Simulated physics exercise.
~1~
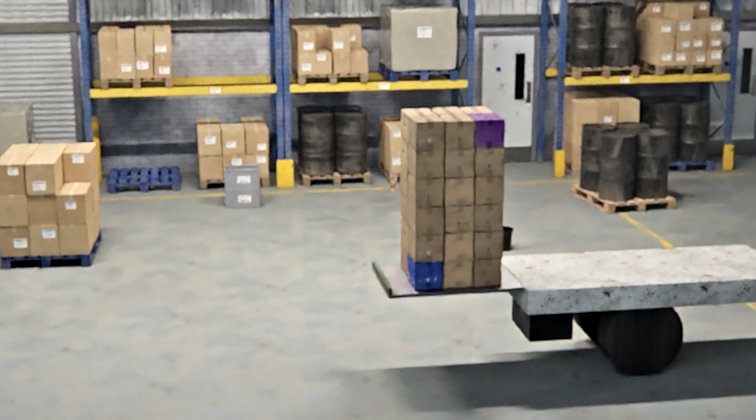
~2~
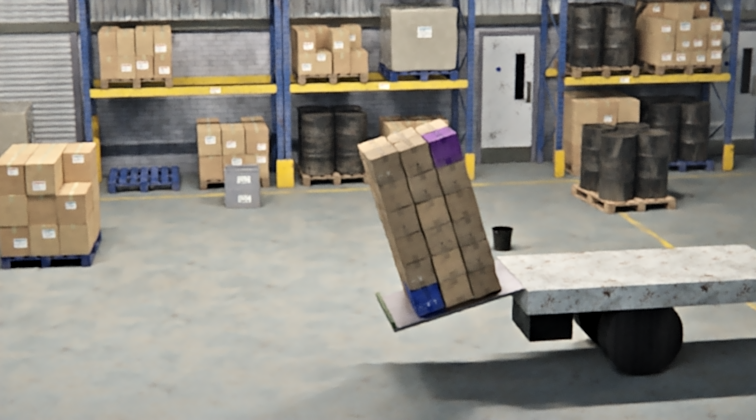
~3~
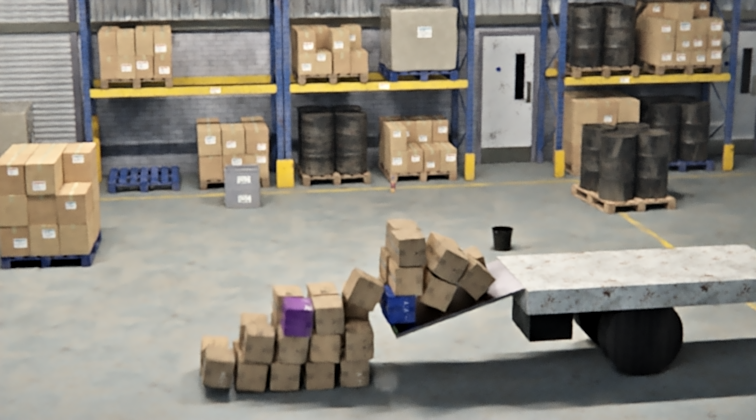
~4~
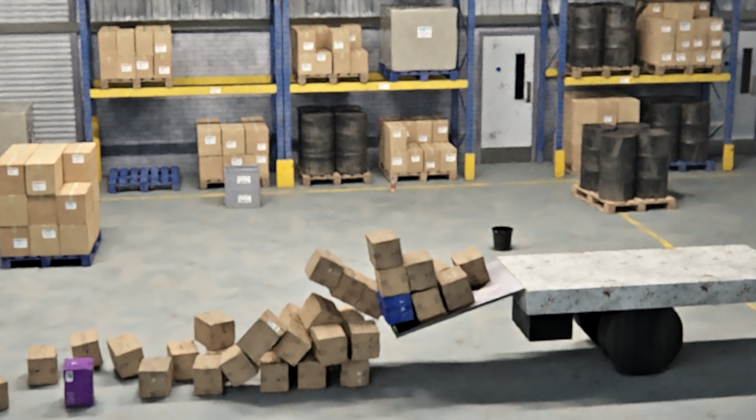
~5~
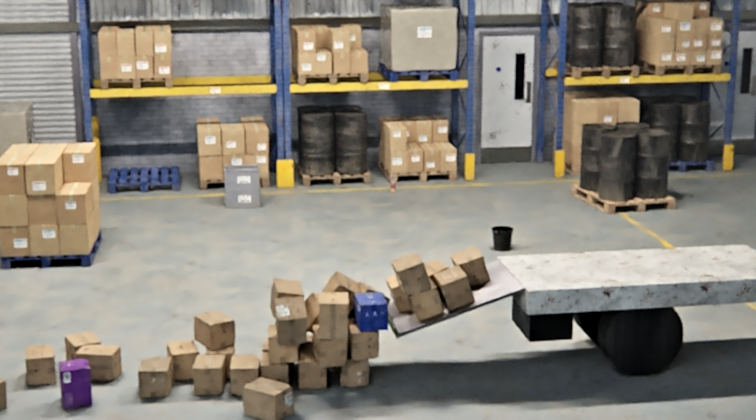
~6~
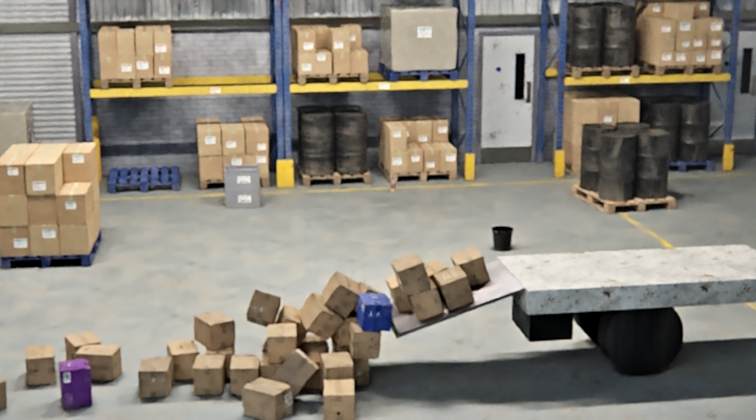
Stacked cartons leaning left as a flatbed's flap tilts down, then toppling across a warehouse floor, leaving a few on the flap.
